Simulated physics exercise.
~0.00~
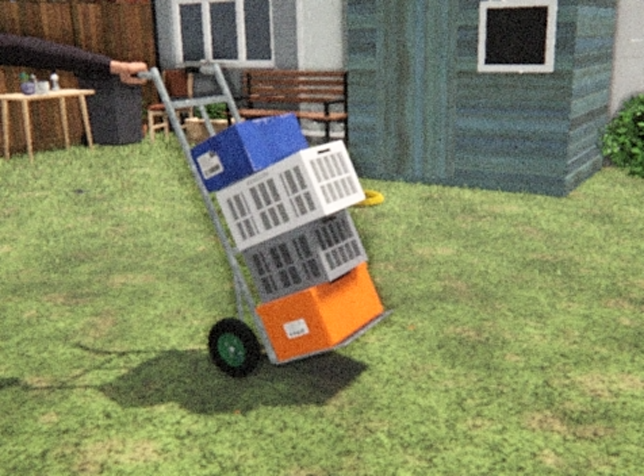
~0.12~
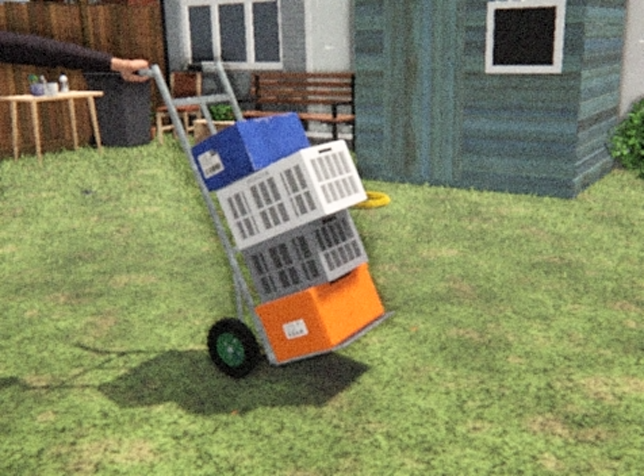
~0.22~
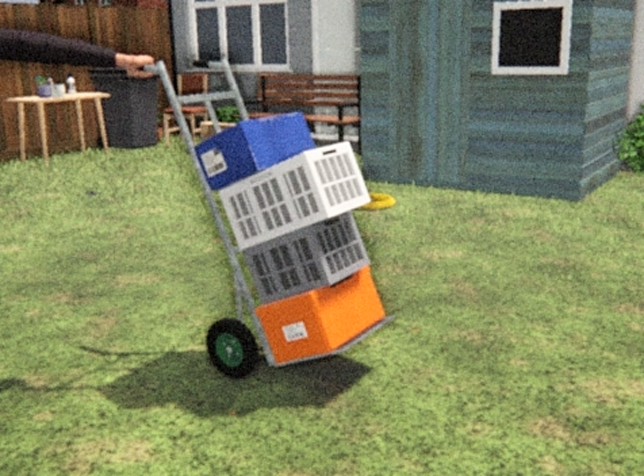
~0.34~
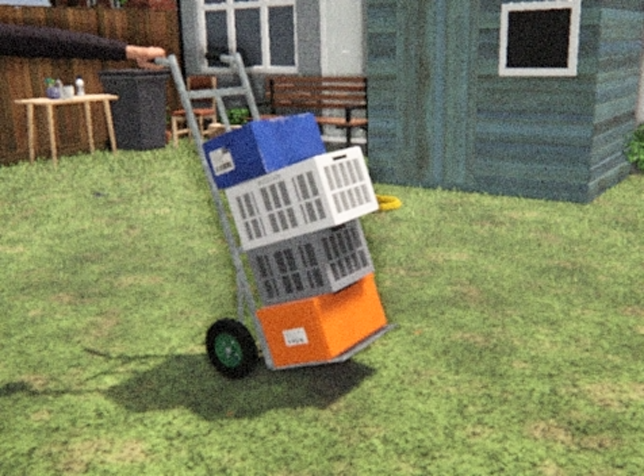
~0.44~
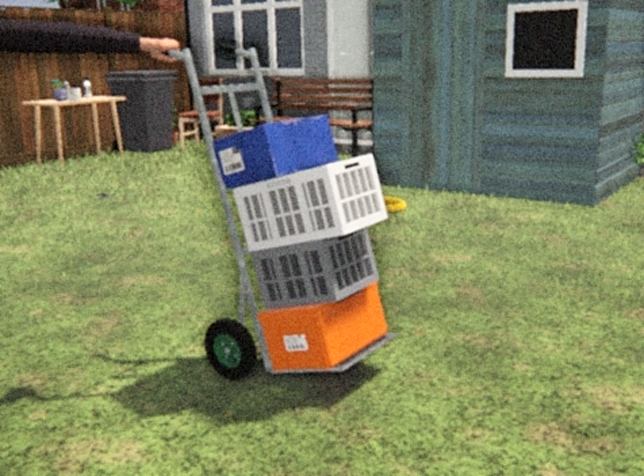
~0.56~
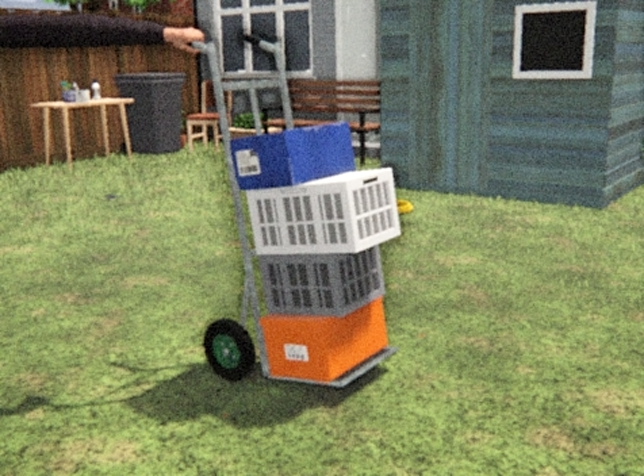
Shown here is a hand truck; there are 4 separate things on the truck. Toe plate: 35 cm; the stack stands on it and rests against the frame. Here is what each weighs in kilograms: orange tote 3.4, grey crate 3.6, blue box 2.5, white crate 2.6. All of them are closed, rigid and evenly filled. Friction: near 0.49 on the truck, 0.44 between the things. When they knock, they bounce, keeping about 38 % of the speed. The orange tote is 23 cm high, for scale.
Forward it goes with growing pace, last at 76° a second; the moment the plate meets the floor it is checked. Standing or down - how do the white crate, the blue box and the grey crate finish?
White crate standing; blue box standing; grey crate standing.
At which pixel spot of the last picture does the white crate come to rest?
End position: Roughly (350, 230).
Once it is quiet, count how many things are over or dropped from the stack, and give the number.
That makes 0.
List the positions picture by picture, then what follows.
In the first picture, 25° short of upright; white crate (290, 196); blue box (252, 153); grey crate (305, 255).
In the second picture, 25° short of upright; orange tote (322, 311).
In the third picture, 23° short of upright; orange tote (323, 313).
In the fourth picture, 20° short of upright; orange tote (324, 318).
In the fifth picture, 16° short of upright; orange tote (325, 324).
In the sixth picture, 9° short of upright; white crate (323, 212); blue box (294, 156); grey crate (322, 275).
After 0.66 s, 2° short of upright.
After 0.76 s, truck upright; blue box slid 4 cm near (328, 167); white crate slid 3 cm near (346, 229).
After 0.96 s, truck upright; blue box slid 8 cm near (335, 168); white crate slid 4 cm near (350, 230); grey crate slid 2 cm near (336, 289).
At rest (1.4 s), all 4 in place, give or take 10 cm. Seen from the same camera at the end, white crate near (350, 230), blue box near (334, 168).
